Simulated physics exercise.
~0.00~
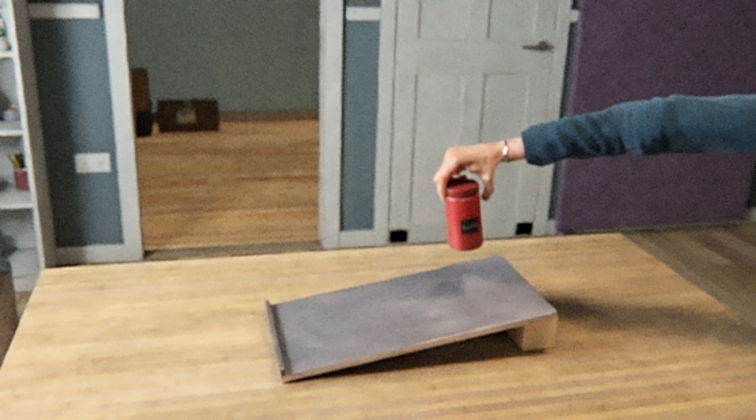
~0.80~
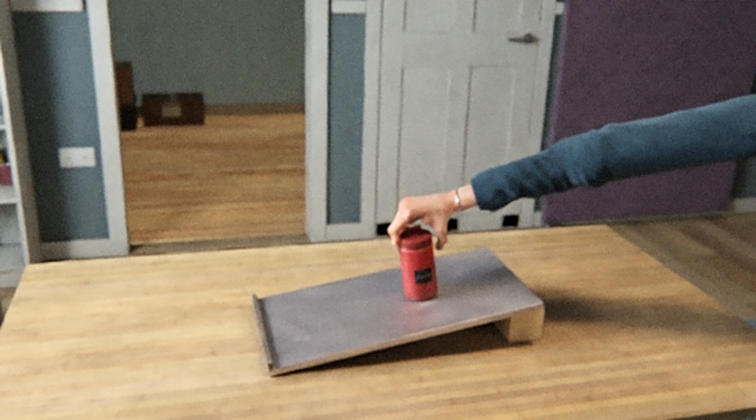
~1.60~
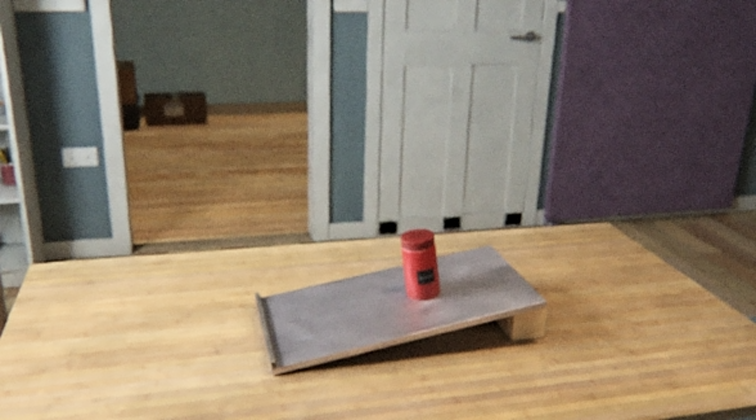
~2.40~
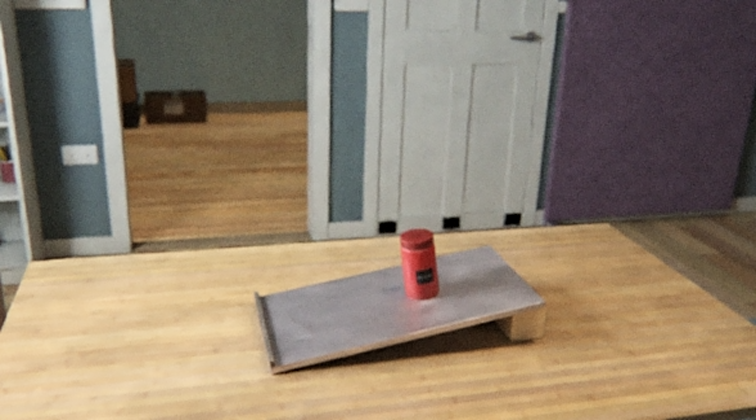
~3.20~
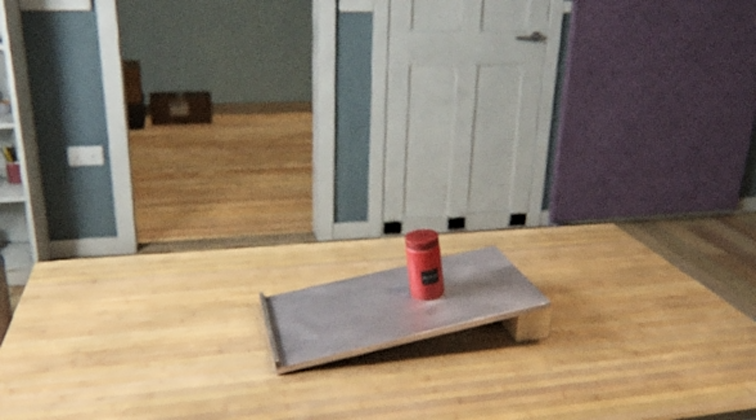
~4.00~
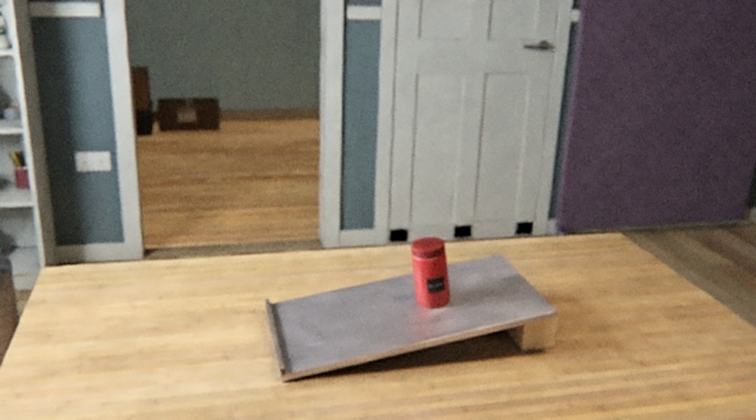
The clip opens on a wooden table where a grey board rests on a small block, its right end raised, with a doorway, a pale door and a purple wall behind. An arm in a blue sleeve reaches in from the right, holding a red jar above the board. The hand lowers the jar down and to the left and sets it on the sloping surface. The fingers then let go and the arm withdraws out of view. The jar stays where it was placed, tilted slightly with the slope, while the view sways a little. At the end, both jar and board remain still.
